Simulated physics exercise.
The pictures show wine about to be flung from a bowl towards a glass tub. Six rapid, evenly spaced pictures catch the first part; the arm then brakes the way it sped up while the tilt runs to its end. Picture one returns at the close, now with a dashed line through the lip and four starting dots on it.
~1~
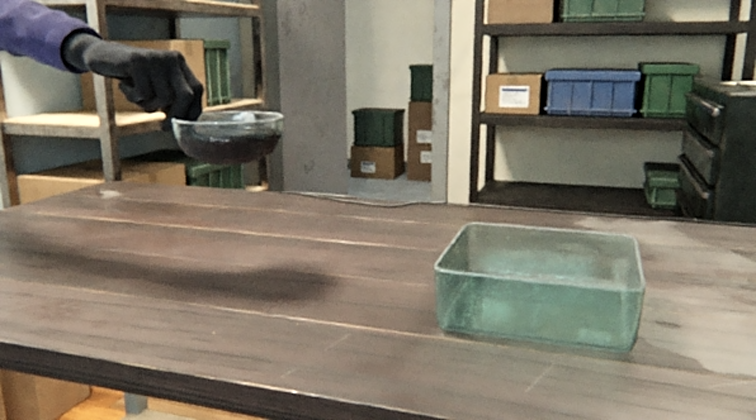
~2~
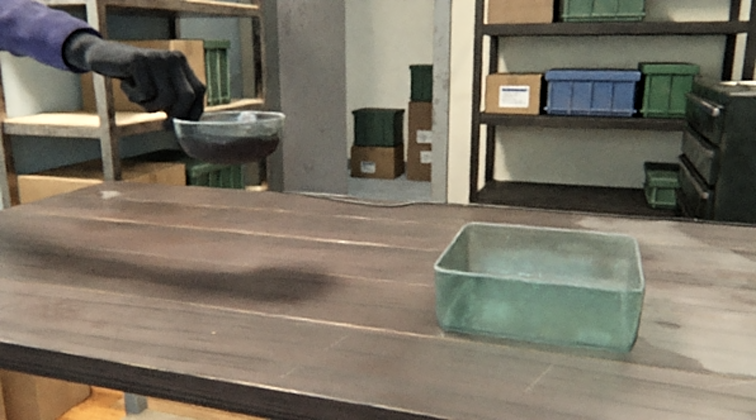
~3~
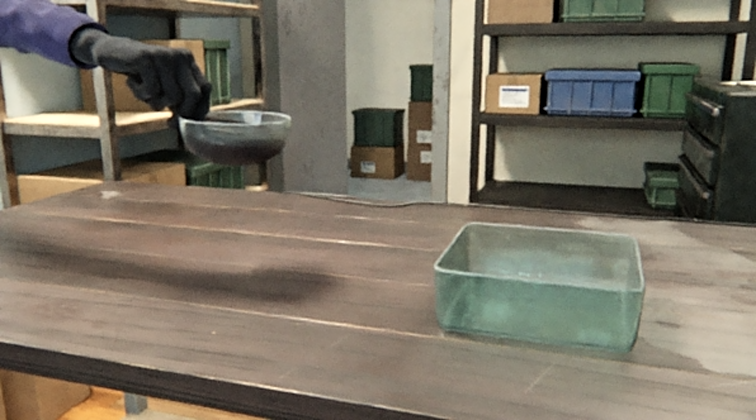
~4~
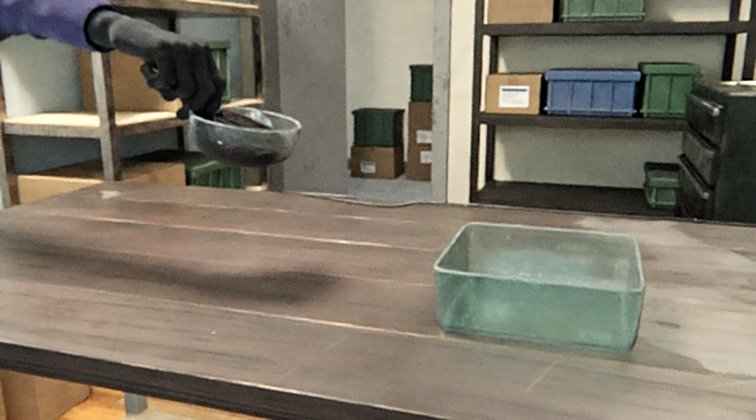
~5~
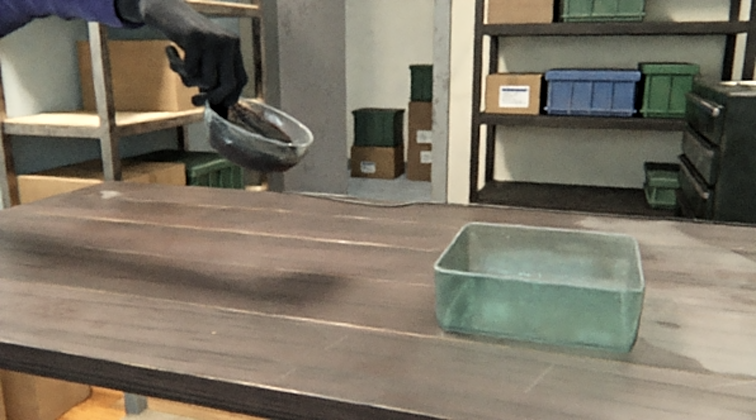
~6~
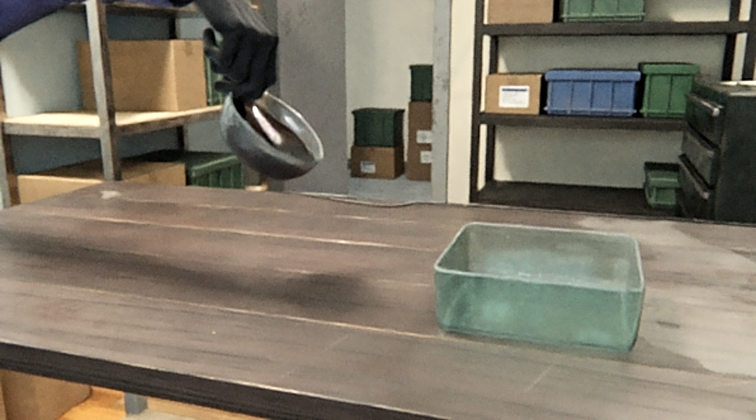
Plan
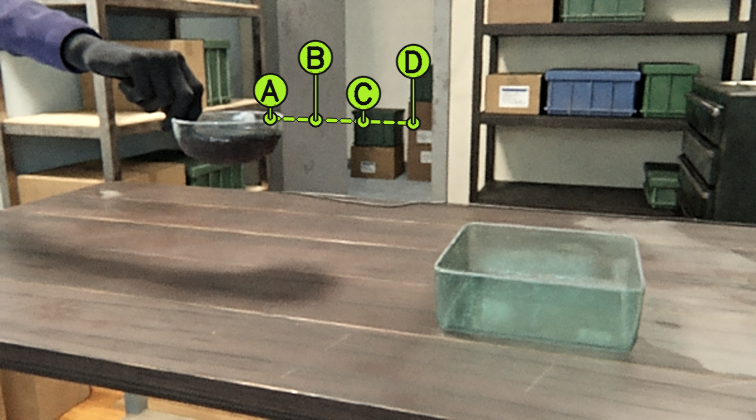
Black-gloved hand holding a clear bowl of dark liquid above a wooden table, then tilting it rightward near a green-tinted glass tub.
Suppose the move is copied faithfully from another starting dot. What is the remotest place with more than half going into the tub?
The limit is C.
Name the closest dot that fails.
B it is.
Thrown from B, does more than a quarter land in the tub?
No, it does not.
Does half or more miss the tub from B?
Yes.
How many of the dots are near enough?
Two of the four.
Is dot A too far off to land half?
Yes, that goes wrong.
In lime, A at (270, 118); B at (315, 119); C at (363, 121); D at (413, 123).
If A is chosen, about 0 % lands in the tub, 100 % falls short.
If B is chosen, about 7 % lands in the tub, 89 % falls short and 3 % goes beside or beyond.
If C is chosen, about 70 % lands in the tub, 8 % falls short and 22 % goes beside or beyond.
If D is chosen, about 68 % lands in the tub, 5 % falls short and 27 % goes beside or beyond.
